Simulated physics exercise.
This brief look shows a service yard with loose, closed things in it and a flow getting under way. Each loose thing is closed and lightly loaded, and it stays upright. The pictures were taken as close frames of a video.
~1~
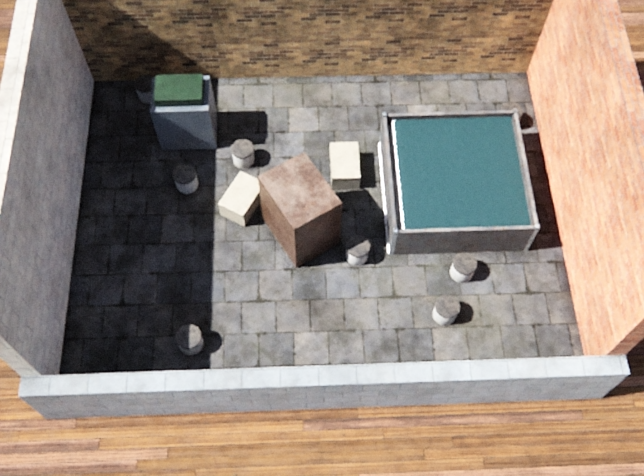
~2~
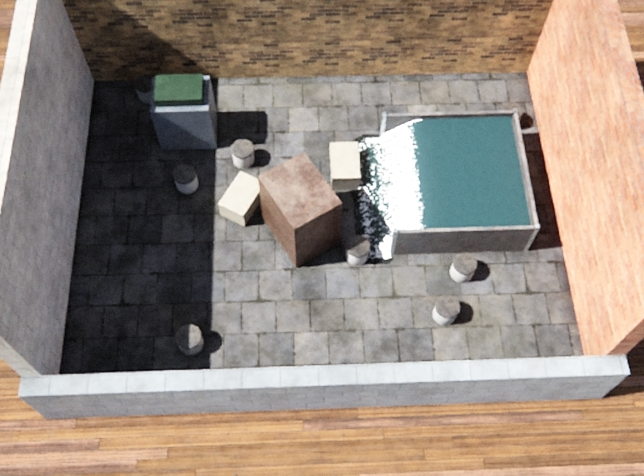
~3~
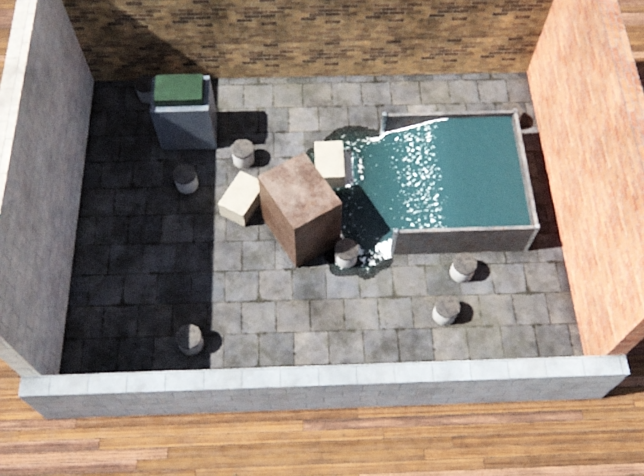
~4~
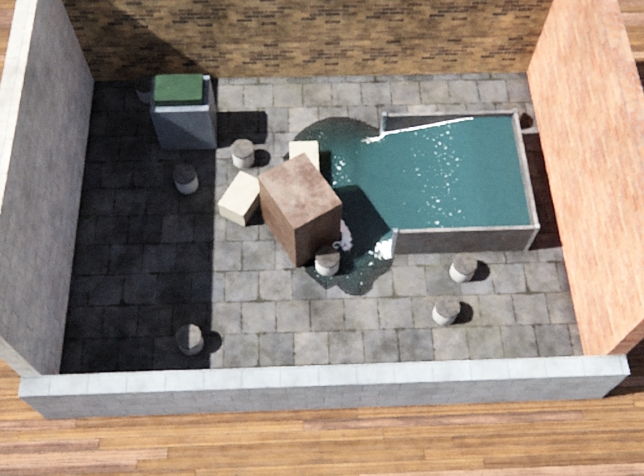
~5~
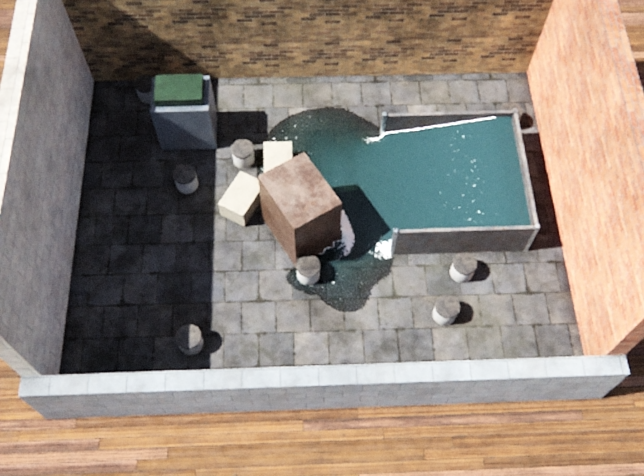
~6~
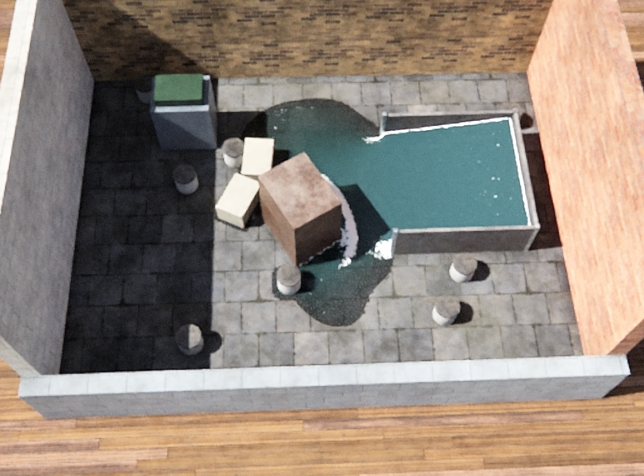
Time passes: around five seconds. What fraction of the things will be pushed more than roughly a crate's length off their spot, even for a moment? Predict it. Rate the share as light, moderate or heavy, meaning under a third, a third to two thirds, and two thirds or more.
Heavy.
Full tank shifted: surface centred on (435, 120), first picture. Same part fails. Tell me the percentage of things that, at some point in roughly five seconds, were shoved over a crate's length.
Estimate: Around 70 per cent of them.
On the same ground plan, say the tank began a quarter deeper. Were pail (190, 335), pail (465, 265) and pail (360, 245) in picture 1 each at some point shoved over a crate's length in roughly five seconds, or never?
In sequence: Went the distance, fell short and went the distance.
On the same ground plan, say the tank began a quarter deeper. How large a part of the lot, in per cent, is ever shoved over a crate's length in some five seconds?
70 per cent or so.
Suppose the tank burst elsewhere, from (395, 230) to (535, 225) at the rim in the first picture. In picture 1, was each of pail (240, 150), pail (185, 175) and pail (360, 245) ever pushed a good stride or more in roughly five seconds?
Listed in turn, never travels that far, never travels that far, ends up that far off.
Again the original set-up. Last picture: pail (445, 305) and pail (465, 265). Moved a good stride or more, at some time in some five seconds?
Order as asked - stays inside that, stays inside that.
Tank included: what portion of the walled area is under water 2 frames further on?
About 35 in a hundred.
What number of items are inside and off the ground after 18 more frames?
Result - 5.
A moment on, 3 of 10 are well off their spots; 1 afloat.
Next, 6 of 10 are well off their spots; 2 afloat.
Later, 7 of 10 are well off their spots; 5 afloat.
In the end, 7 of 10 are well off their spots, and 7 have been at some point; 7 afloat.
